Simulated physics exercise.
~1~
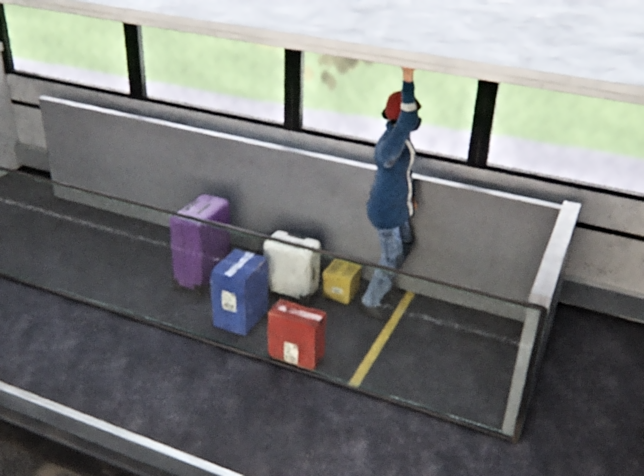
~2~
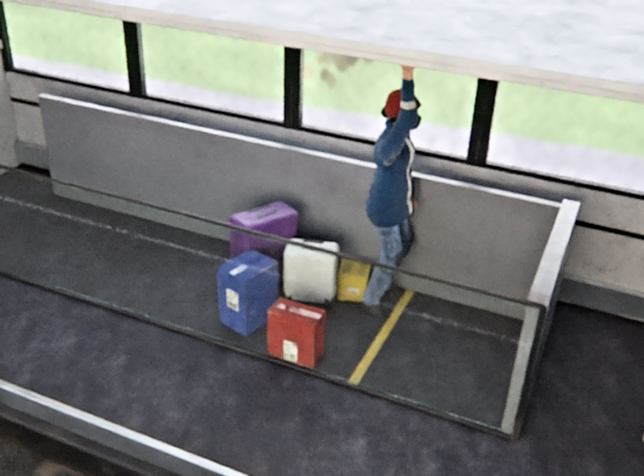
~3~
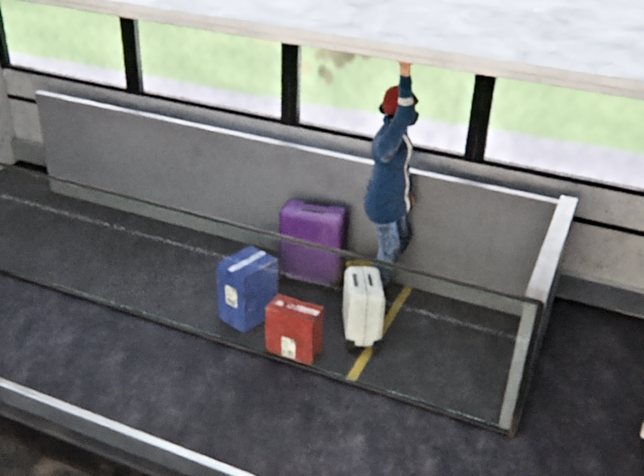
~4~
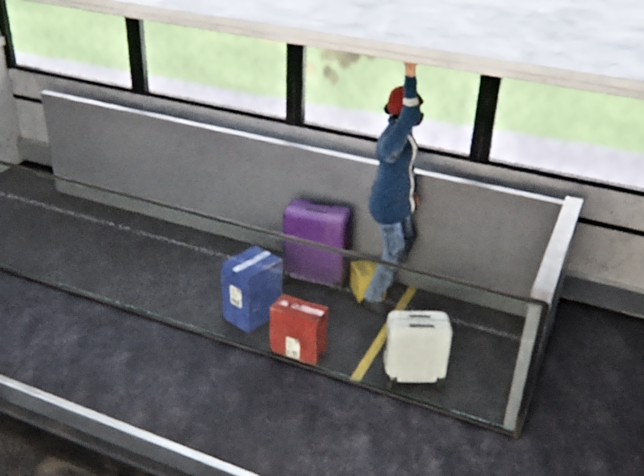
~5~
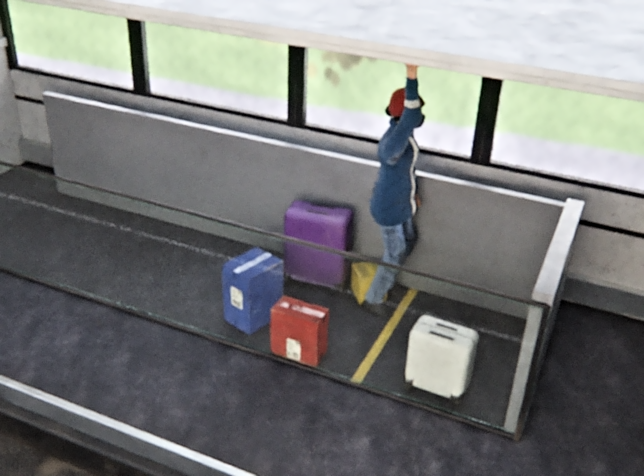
In a bus bay where a person in a red cap hung on overhead, the white and purple cases and a yellow tub slid right, then the white case carried on past the yellow line, while the others stayed short of it.
